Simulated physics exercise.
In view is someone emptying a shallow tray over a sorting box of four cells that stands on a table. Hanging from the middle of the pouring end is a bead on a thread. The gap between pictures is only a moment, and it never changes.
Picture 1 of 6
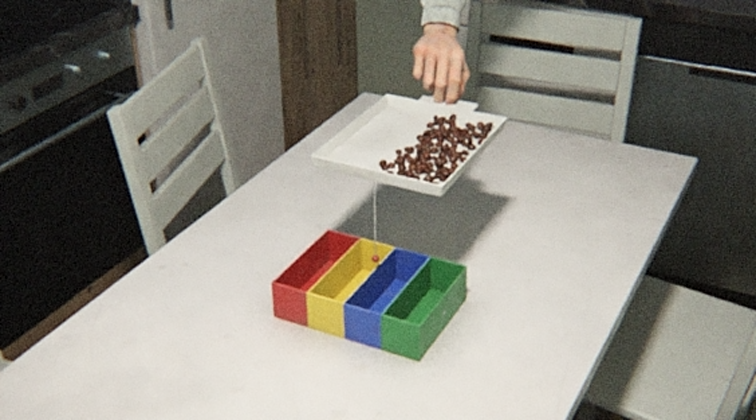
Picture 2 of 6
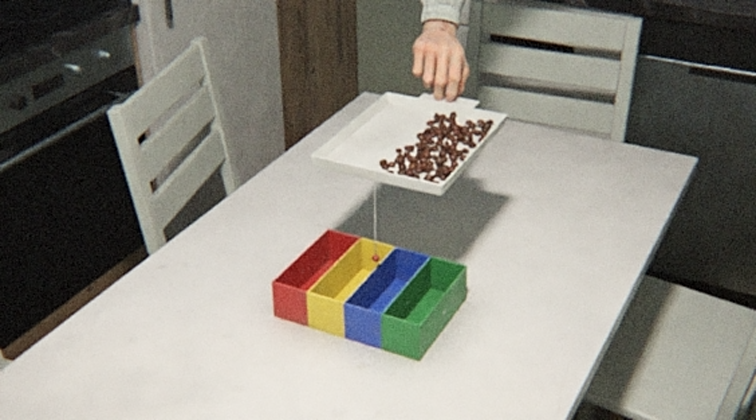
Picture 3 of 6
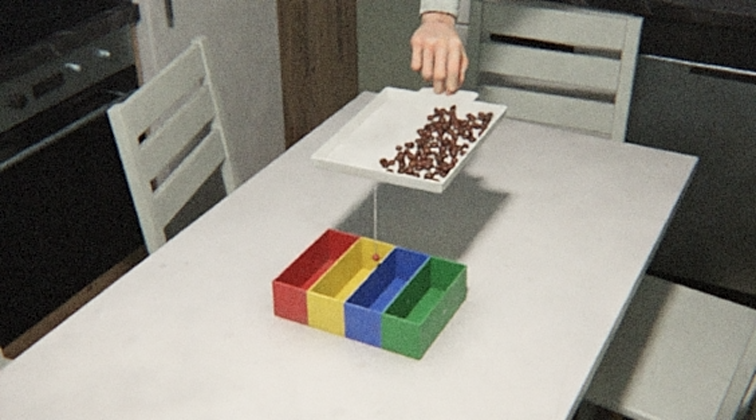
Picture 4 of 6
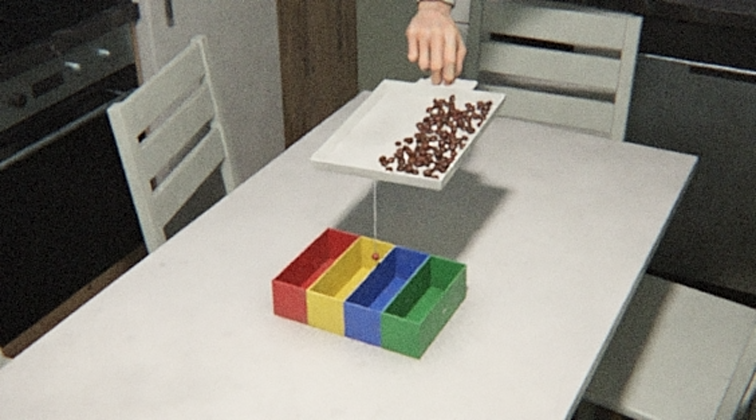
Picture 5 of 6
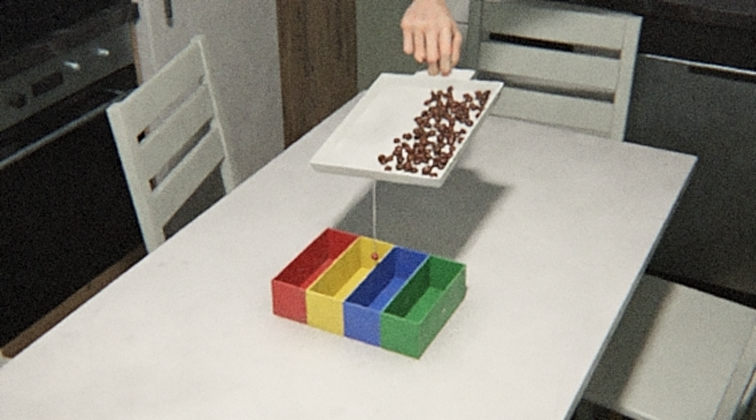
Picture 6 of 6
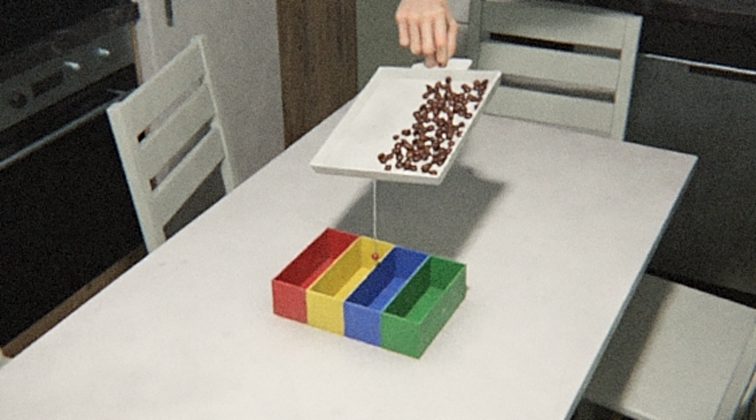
A hand held a white tray of small brown pieces above a box with red, yellow, blue and green compartments, then slowly tilted it toward its left front corner while the pieces stayed bunched together.
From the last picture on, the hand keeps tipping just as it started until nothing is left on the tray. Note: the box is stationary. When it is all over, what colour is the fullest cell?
It is the red one.
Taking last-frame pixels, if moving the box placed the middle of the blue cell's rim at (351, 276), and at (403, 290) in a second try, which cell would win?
Try 1 - that yellow cell; try 2 - red.
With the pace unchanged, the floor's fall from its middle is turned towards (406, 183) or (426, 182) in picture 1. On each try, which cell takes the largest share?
The first time it's the green one, the second time it's the green one.
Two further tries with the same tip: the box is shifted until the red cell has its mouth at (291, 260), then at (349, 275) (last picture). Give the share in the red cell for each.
Close to 40 in a hundred, then close to 10 in a hundred.
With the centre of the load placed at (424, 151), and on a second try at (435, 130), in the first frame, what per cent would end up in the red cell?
Estimate: 70 % first, 80 % second.
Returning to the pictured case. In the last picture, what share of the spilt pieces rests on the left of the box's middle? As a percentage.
Some 100 %.
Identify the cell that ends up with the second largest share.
Yellow.
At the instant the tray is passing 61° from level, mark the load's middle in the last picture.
The load's middle is around (348, 166).
Soon, tray tipped steeply; nearly all on the tray; a stray few falling or outside the box.
A while on, tray tipped right over; about a quarter on the tray; about half in the red cell; a small part in the yellow cell; about a quarter falling or outside the box.
Towards the end, tray tipped past a quarter turn; about two thirds in the red cell; about a quarter in the yellow cell; a small part falling or outside the box.
Finally, tray tipped past a quarter turn; about two thirds in the red cell; about a quarter in the yellow cell; none in the green cell; none in the blue cell; a small part outside the box.
